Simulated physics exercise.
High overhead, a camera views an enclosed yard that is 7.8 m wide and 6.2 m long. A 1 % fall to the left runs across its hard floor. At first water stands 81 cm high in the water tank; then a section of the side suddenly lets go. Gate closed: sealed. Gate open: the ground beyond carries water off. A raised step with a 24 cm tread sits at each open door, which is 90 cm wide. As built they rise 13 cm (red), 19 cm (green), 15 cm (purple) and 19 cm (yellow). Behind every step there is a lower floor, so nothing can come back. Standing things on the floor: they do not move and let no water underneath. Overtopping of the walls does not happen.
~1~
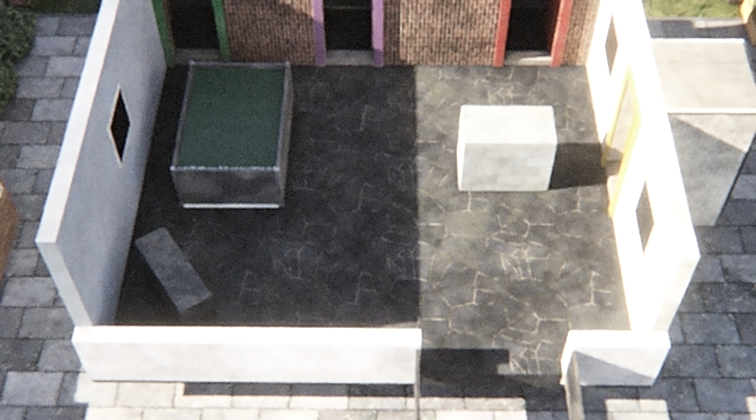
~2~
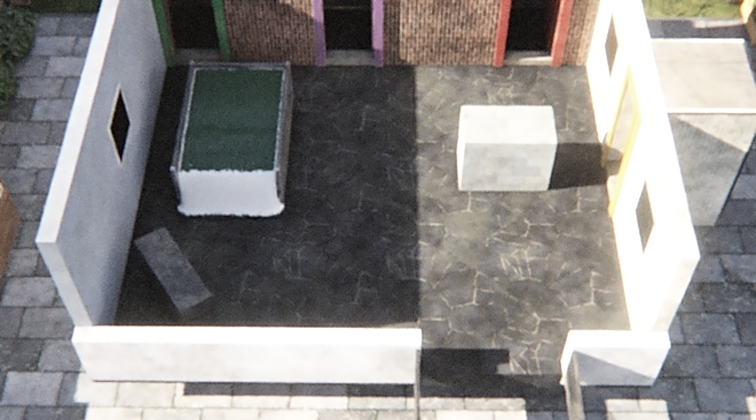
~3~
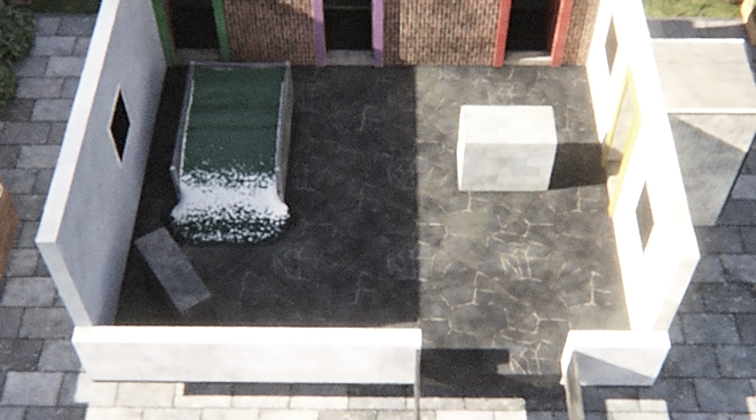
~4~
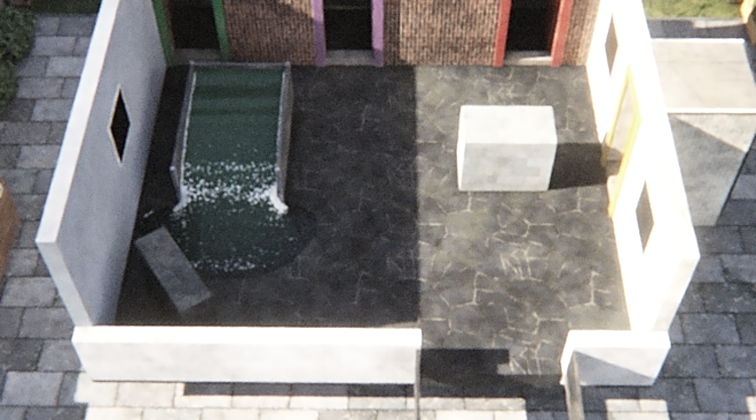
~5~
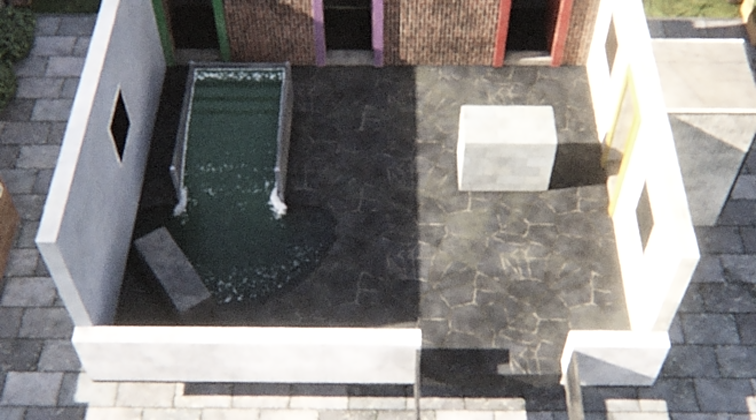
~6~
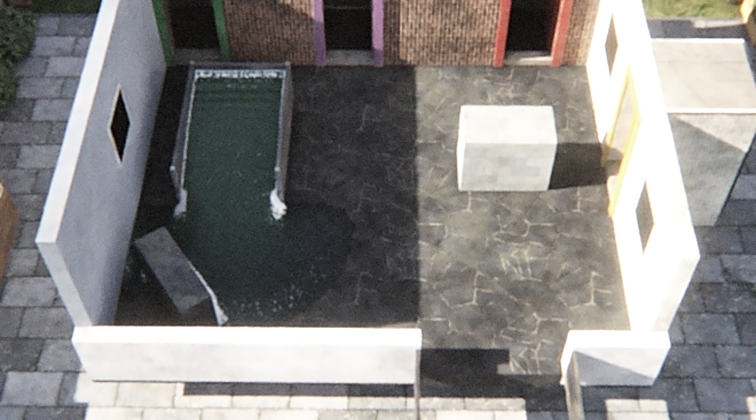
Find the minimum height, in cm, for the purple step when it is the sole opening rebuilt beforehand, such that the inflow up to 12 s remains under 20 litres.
The minimum height is about 7.5 cm.
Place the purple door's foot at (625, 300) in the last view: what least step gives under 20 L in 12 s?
You'd want it roughly 16 cm high.
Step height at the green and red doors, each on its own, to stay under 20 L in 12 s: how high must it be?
You'd want some 13.5 cm at green and some 8.0 cm at red.
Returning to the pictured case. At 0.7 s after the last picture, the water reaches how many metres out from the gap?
Near 3.8 m, more or less.
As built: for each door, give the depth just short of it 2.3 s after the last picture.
Door by door, in centimetres - red 0, green 0, purple 0, yellow 0.
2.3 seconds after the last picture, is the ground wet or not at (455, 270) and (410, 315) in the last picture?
First soaked, then soaked.
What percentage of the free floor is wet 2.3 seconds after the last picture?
Roughly 45 percent of the floor.
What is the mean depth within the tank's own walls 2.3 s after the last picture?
Some 18 cm.
Then, 0.7 s after the last picture water covers 25 % of the floor, deepest (48 cm) near (266, 358); it has not reached the purple door.
Then, 2.3 s after the last picture water covers 45 % of the floor, deepest (46 cm) near (119, 306); it has not reached the purple door.
Then, 11.3 s after the last picture water covers 100 % of the floor, deepest (12 cm) near (293, 188); 9 cm at the purple door, 0 litres in over its 15 cm step.
At the purple door as built, the water peaked near 12 cm, 9.5 s after the last picture.
Run again over the same 12 s with other heights there, 27 litres in over 6.5 cm, 12 litres over 8.5 cm. The limit of 20 litres is kept from about 7.5 cm up.
